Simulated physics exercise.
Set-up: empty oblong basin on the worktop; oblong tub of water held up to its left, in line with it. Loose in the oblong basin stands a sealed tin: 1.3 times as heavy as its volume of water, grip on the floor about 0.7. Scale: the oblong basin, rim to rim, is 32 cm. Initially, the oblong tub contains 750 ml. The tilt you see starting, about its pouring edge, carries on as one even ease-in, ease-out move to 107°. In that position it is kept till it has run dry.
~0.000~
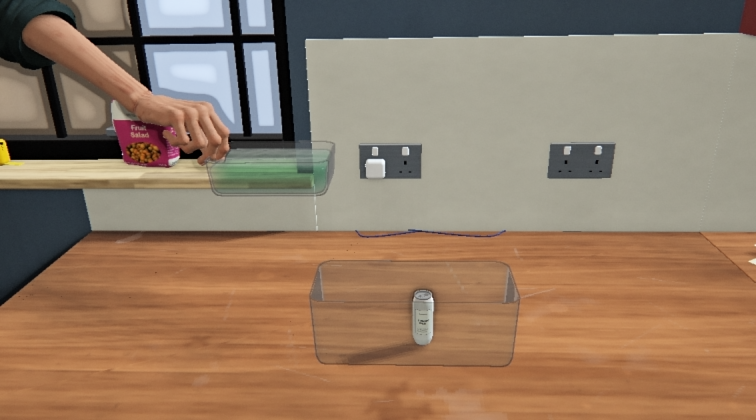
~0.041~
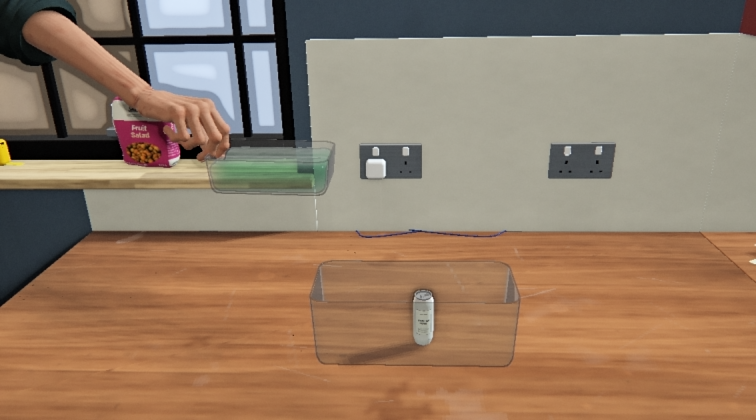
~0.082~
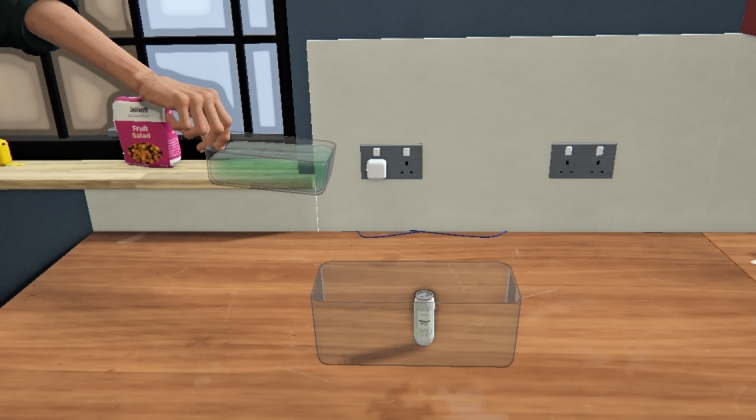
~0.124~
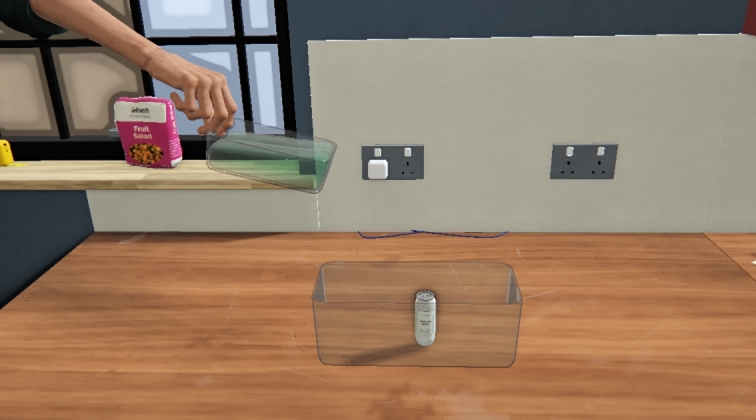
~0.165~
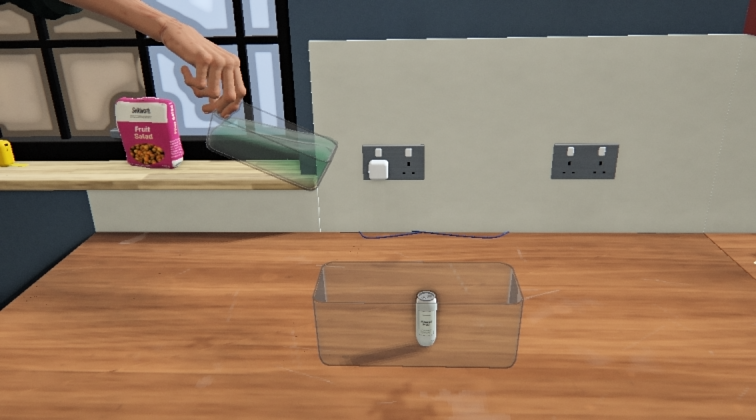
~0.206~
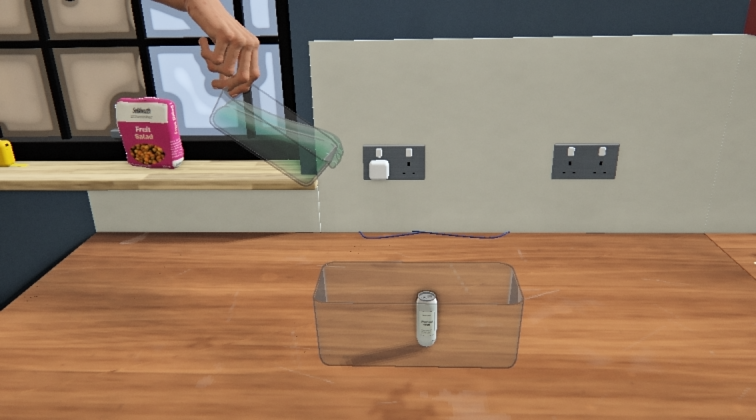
The clip shows a hand holding a clear oblong tub of greenish water above and left of an empty-looking clear basin with a tin, then tilting the tub steadily rightward as a little water passes over its lower edge.
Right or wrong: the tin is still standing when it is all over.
Right, it is still standing.
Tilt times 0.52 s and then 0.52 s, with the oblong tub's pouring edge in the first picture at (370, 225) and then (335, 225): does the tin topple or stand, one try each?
Run one: It does not tip. Run two: It tumbles.
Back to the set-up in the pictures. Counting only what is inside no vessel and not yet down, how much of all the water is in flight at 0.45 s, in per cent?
Share: Roughly 78 per cent.
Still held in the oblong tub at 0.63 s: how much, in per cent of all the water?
Roughly 1 per cent.
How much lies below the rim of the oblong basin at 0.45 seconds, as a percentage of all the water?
About 5 per cent.
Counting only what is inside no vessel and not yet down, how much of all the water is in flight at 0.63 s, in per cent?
Something like 14 per cent of the total.
By 0.45 s the tilt is 102° and 17 per cent is still to pour; the tin stands where it began.
By 0.63 s the tilt is 107° and 1 per cent is still to pour; the tin stands where it began.
By 0.82 s the tilt is 107° and 0 per cent is still to pour; the tin stands where it began.
By 1.02 s the tilt is 107° and 0 per cent is still to pour; the tin stands where it began.
At rest the tin stands where it began.
